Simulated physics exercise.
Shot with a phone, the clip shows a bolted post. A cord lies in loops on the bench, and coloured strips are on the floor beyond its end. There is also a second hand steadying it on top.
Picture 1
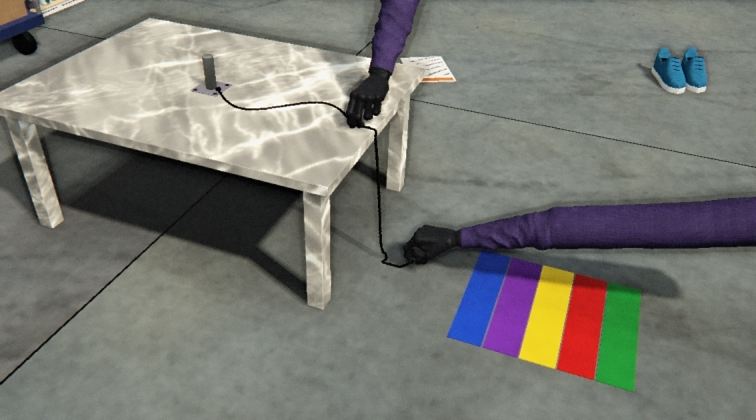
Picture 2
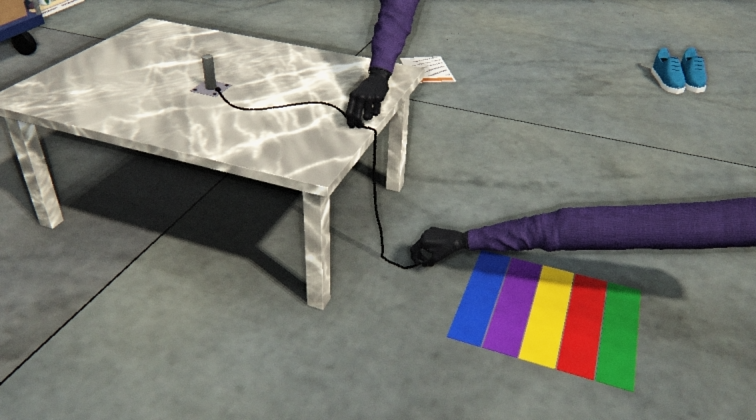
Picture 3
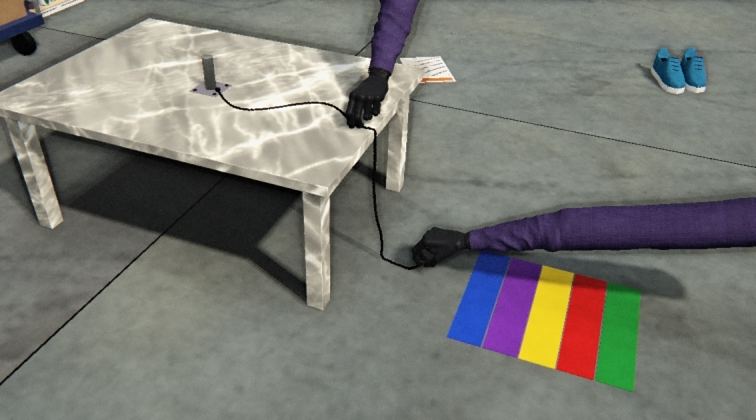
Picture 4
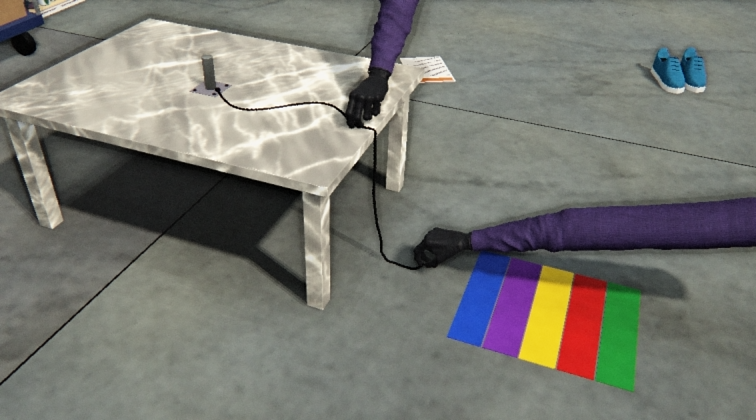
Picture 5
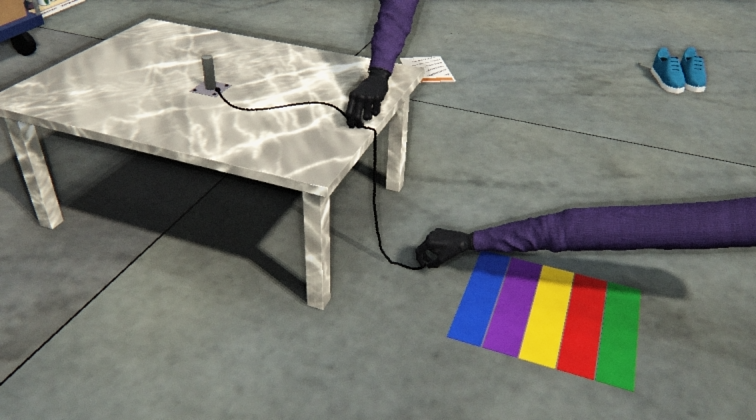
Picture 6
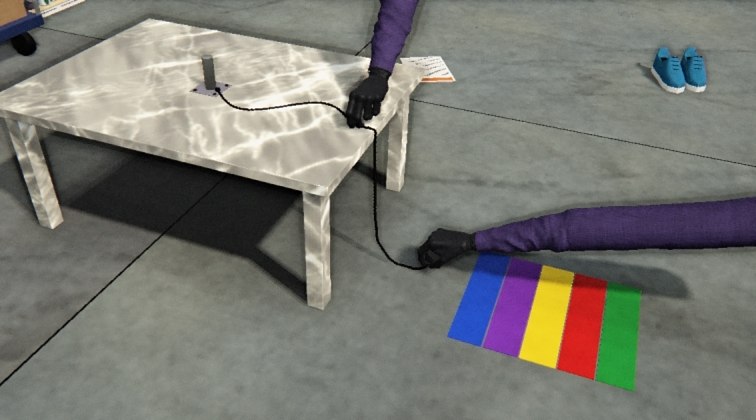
The clip opens on a dark cord running from a small post across a pale, marbled table and over its edge, held by two purple-sleeved, black-gloved hands beside five coloured strips on the floor. The lower hand shifts very slightly right with the cord's end, then everything stays nearly still.
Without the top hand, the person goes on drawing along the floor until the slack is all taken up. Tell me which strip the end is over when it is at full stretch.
It is over the yellow strip.
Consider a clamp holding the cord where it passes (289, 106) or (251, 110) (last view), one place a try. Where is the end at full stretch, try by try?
In order of the tries, close to (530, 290) and close to (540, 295).
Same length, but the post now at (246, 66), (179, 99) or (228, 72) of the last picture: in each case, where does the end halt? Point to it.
Try by try: (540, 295), (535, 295) and (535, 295).
Soon after, end near (498, 283); over blue.
After that, end near (531, 292); over purple.
At the stop, end near (552, 298); over yellow. It gets as far as the yellow strip.
